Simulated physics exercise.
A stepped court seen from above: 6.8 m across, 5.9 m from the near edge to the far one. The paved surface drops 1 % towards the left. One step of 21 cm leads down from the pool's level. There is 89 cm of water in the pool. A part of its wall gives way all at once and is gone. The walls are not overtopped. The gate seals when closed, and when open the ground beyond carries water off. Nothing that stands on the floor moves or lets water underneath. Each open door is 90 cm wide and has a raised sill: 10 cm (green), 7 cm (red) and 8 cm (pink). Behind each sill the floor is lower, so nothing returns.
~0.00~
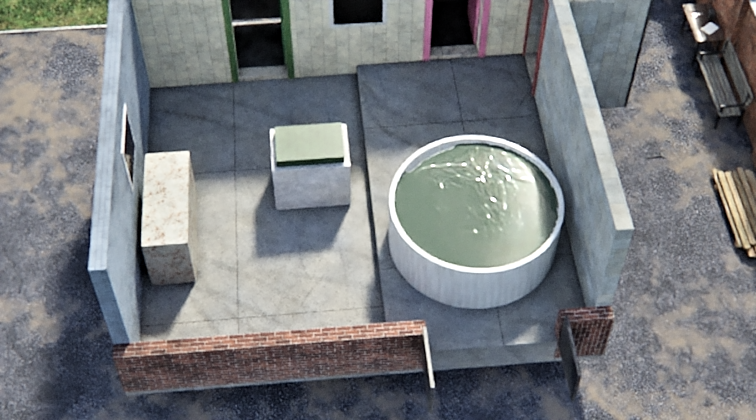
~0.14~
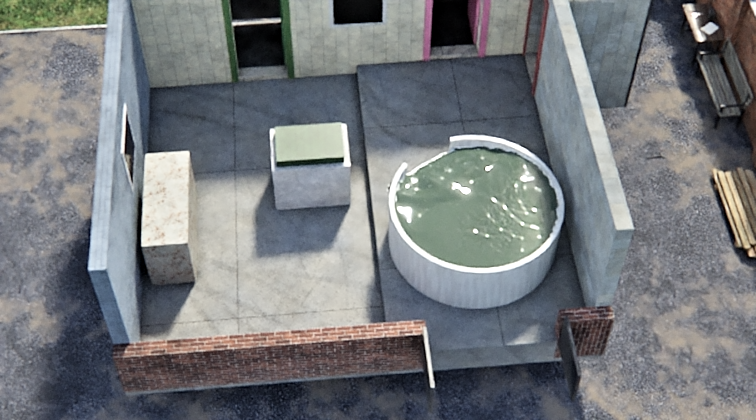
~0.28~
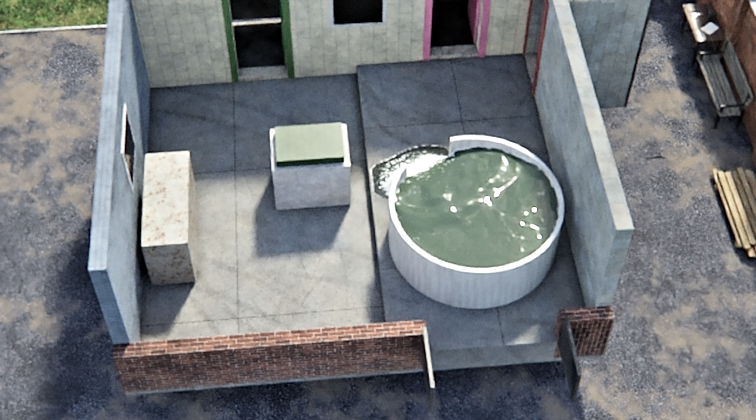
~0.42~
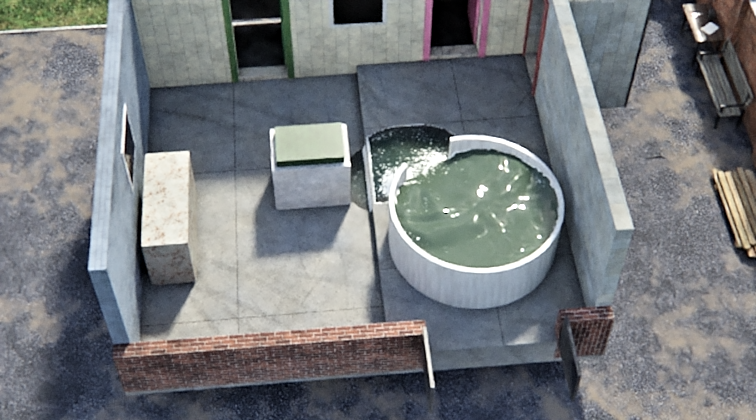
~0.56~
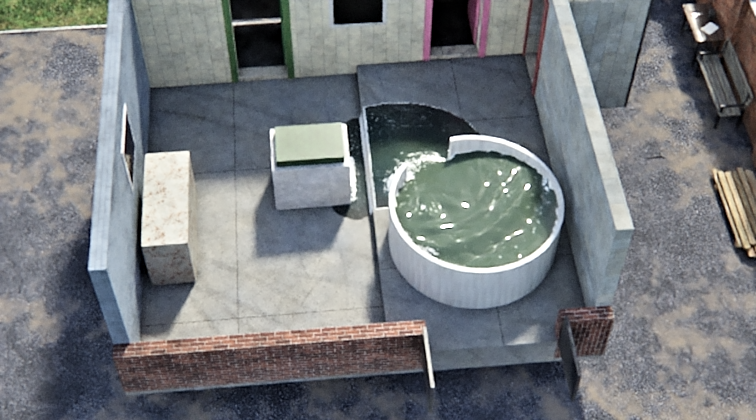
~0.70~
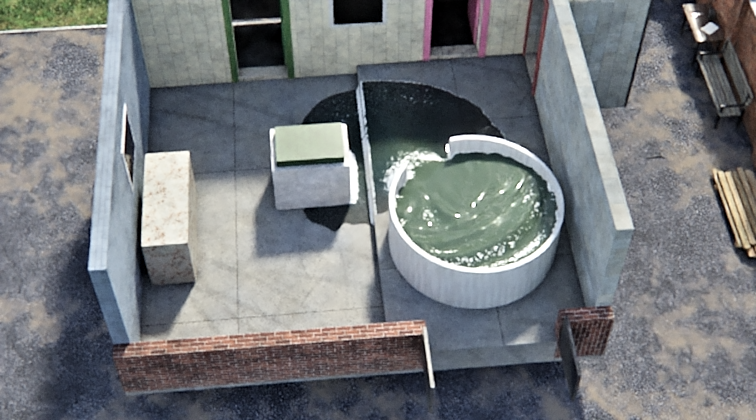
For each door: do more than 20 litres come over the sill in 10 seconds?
Door by door: At the green door it goes over the limit; at the red door it exceeds the limit; at the pink door it passes the limit.
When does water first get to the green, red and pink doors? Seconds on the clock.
Green 1.0 s, red 1.6 s, pink 1.0 s.
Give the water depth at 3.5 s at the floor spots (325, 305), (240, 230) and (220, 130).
Roughly 2, 0 and 8 cm, in turn.
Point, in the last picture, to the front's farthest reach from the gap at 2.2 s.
At about (151, 93).
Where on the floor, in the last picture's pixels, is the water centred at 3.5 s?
Near (384, 181).
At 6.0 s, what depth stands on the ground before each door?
Depths in cm: Green 15, red 11, pink 10.
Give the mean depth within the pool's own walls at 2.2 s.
Roughly 55 cm on average.
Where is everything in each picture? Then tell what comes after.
The first picture shows still water, 89 cm deep, in the pool at (476, 204).
In the second picture, water pours out at (425, 176) and has run 0.6 m, to (441, 165); deepest outside 47 cm, 89 cm at the pool's back.
In the third picture, water pours out at (425, 177) and has run 0.9 m, to (378, 170); deepest outside 54 cm, 89 cm at the pool's back.
In the fourth picture, the front is at (367, 141), 1.4 m from the gap at (425, 178); 2.3 m2 of floor is under water; 89 cm left at the back of the pool.
In the fifth picture, water pours out at (425, 177) and has run 2.1 m, to (351, 125); deepest outside 53 cm, 89 cm at the pool's back.
In the sixth picture, the front is at (328, 102), 2.8 m from the gap at (425, 177); 6.2 m2 of floor is under water; 84 cm left at the back of the pool.
After 1.4 s water covers 35 % of the floor and is deepest (44 cm) near (426, 180); green door 20 cm at the sill, 6 L in, red door not reached, pink door 6 cm at the sill, 3 L in.
After 2.2 s water covers 45 % of the floor and is deepest (48 cm) near (339, 79); green door 21 cm at the sill, 47 L in, red door 7 cm at the sill, 0 L in, pink door 19 cm at the sill, 49 L in.
After 3.5 s water covers 60 % of the floor and is deepest (40 cm) near (151, 100); green door 17 cm at the sill, 98 L in, red door 15 cm at the sill, 28 L in, pink door 14 cm at the sill, 101 L in.
After 6.0 s water covers 85 % of the floor and is deepest (34 cm) near (158, 192); green door 15 cm at the sill, 140 L in, red door 11 cm at the sill, 87 L in, pink door 10 cm at the sill, 136 L in.
After 10.0 s water covers 90 % of the floor and is deepest (27 cm) near (151, 93); green door 14 cm at the sill, 168 L in, red door 5 cm at the sill, 103 L in, pink door 4 cm at the sill, 141 L in.
